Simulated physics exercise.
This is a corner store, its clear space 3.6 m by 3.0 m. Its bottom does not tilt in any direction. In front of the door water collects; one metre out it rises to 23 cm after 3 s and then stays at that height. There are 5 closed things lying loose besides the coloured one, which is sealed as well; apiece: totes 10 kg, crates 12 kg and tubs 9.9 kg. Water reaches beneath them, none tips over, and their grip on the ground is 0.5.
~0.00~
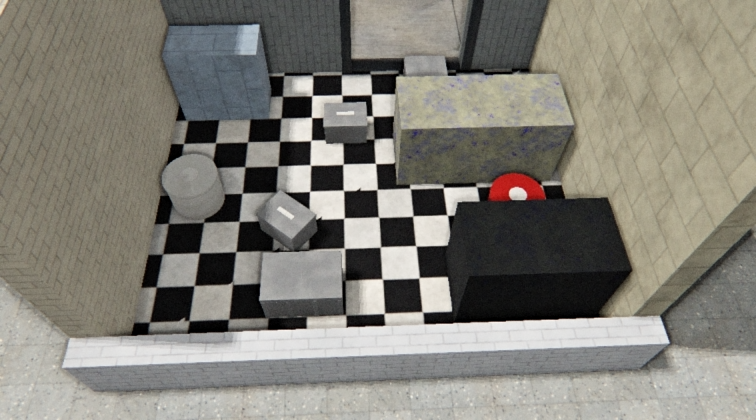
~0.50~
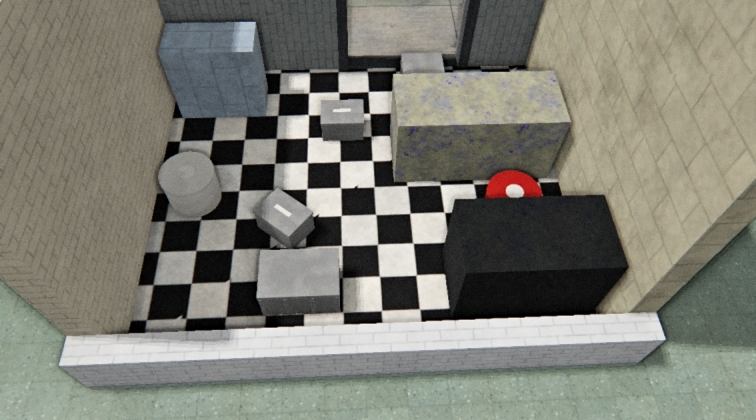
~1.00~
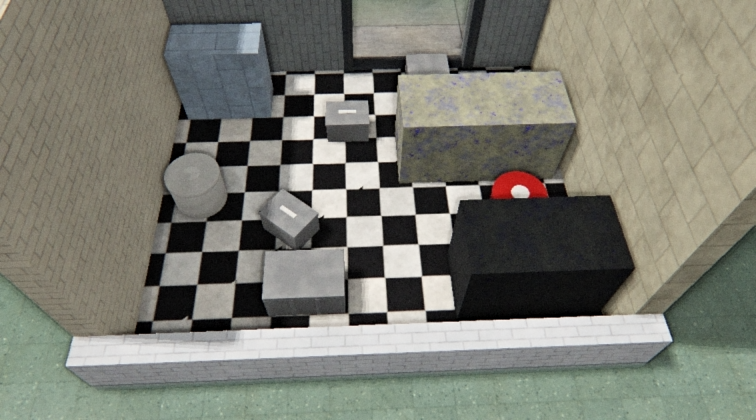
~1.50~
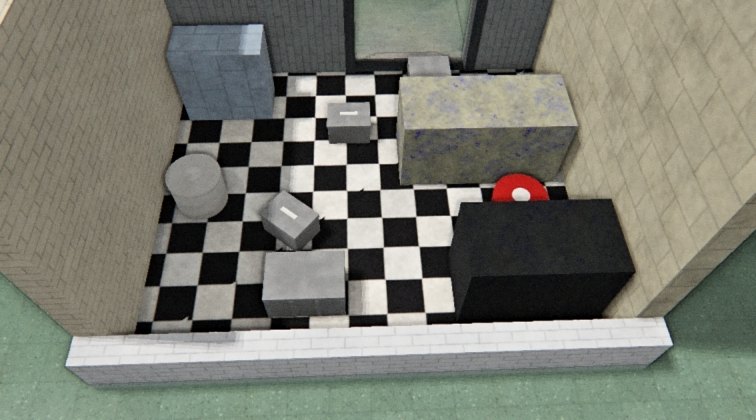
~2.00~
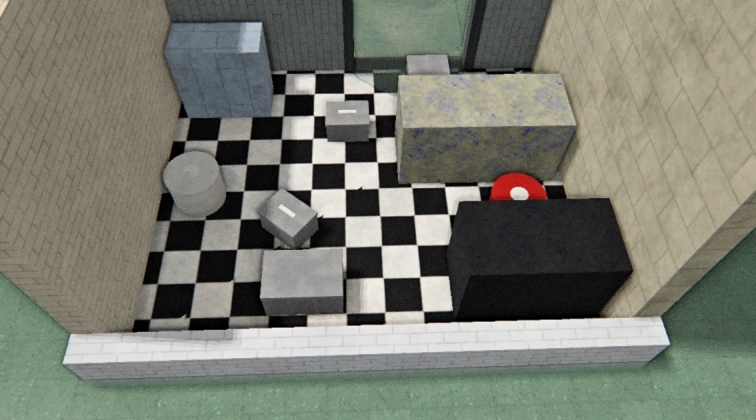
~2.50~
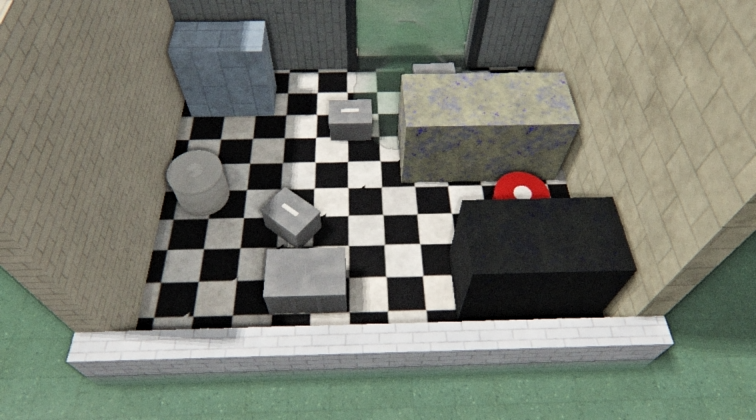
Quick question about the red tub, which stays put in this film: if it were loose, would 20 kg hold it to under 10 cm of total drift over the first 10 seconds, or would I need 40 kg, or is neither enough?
Honestly, 20 kg would hold it.
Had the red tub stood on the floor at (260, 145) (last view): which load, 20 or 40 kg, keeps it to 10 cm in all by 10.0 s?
Note: Heavier only OK.
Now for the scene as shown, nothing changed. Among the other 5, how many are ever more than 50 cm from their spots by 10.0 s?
5.
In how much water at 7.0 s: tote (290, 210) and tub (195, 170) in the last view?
About 11 and 15 cm.
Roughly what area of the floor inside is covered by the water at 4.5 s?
Some 6.5 m2.
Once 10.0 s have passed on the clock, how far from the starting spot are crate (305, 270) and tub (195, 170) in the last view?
In that order: 80 cm, 150 cm.
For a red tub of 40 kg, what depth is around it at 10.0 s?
Depth: Approx. 11 cm.
After 3.5 s the red tub would be 0 cm from its start with 20 kg and 0 cm from its start with 40 kg; 0 cm of water round it then.
After 4.5 s the red tub would be 0 cm from its start with 20 kg and 0 cm from its start with 40 kg; 1 cm of water round it then.
After 7.0 s the red tub would be 0 cm from its start with 20 kg and 0 cm from its start with 40 kg; 4 cm of water round it then.
After 10.0 s the red tub would be 0 cm from its start with 20 kg and 0 cm from its start with 40 kg; 11 cm of water round it then.
